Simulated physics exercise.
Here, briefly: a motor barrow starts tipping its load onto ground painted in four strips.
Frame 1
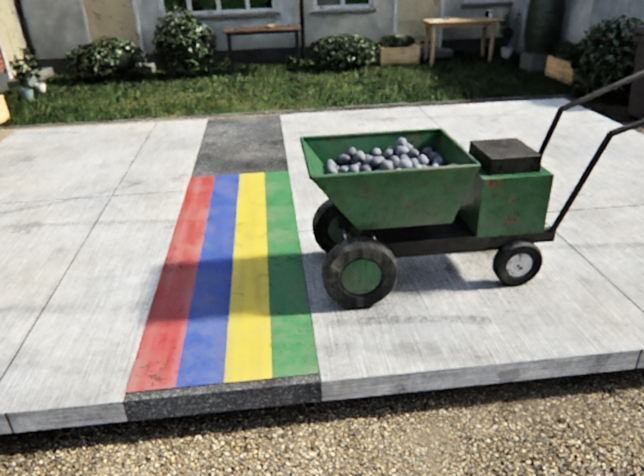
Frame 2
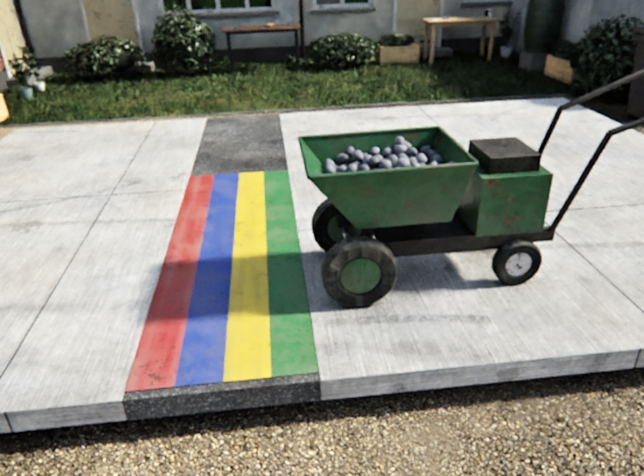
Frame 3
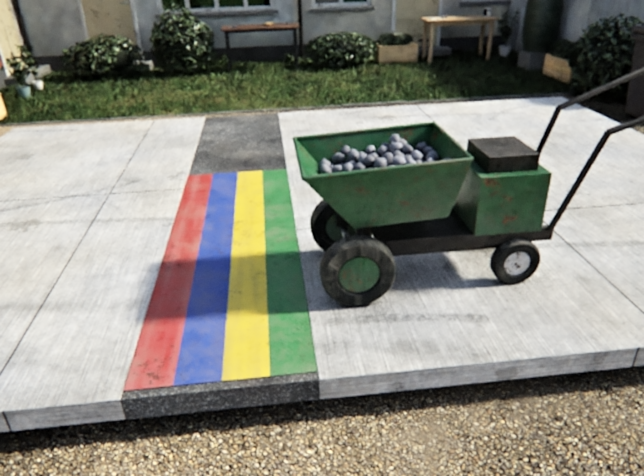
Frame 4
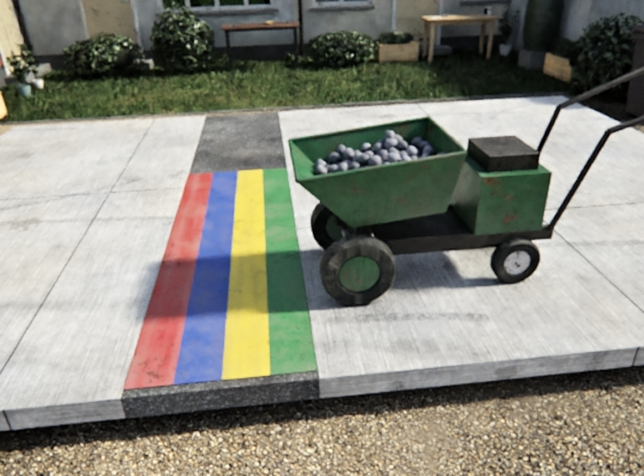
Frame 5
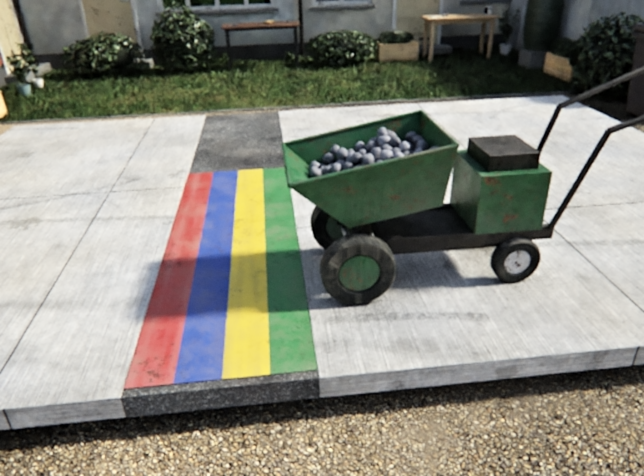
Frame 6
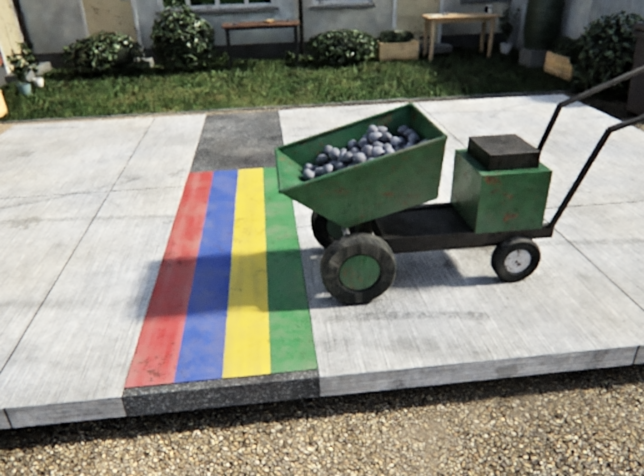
The green skip of a motor barrow, loaded with round grey cobbles, sat level at first, then tilted gradually down to the left beside red, blue, yellow and green strips while its wheels stayed still.
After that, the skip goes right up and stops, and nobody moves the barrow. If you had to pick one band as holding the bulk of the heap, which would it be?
I would pick blue.
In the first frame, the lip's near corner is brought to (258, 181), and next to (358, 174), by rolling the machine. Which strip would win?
Place one - the strip in red; place two - the yellow one.
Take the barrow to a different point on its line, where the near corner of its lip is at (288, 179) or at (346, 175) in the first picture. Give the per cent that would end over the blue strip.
The first stop gives 30 per cent; the second gives 20 per cent.
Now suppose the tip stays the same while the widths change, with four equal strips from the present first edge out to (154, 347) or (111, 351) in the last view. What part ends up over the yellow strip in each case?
0 % and 20 %, near enough.
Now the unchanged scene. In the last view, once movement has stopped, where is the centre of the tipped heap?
Close to (199, 281), more or less.
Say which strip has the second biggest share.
That would be the red one, in second.
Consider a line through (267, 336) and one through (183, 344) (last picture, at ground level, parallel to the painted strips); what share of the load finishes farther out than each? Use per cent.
Respectively 70 and 30 percent.
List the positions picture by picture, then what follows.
In the first picture, lip of the skip near (311, 178), level; top of the load near (394, 163), round cobbles; green strip near (292, 334); yellow strip near (249, 338); blue strip near (205, 343); red strip near (161, 347).
In the second picture, lip of the skip near (309, 177), level; top of the load near (392, 162).
In the third picture, lip of the skip near (304, 179), tipped barely; top of the load near (397, 167).
In the fourth picture, lip of the skip near (298, 181), tipped a little; top of the load near (402, 162).
In the fifth picture, lip of the skip near (290, 186), tipped a little; top of the load near (396, 159).
In the sixth picture, lip of the skip near (281, 192), tipped clearly; top of the load near (388, 155); green strip near (290, 330); yellow strip near (247, 334); blue strip near (204, 338); red strip near (159, 342).
Shortly afterwards, skip tipped steeply; the whole lot in the skip.
Next, skip tipped right over; the bulk in the skip; only a few over the yellow strip; a little over the blue strip; only a few falling.
Some moments later, skip tipped right over; near a third in the skip; a little over the yellow strip; near a third over the blue strip; near a quarter over the red strip; a little off the paint.
In the end, skip tipped right over; near a quarter in the skip; none at all over the green strip; a little over the yellow strip; near a third over the blue strip; near a quarter over the red strip; a little off the paint.
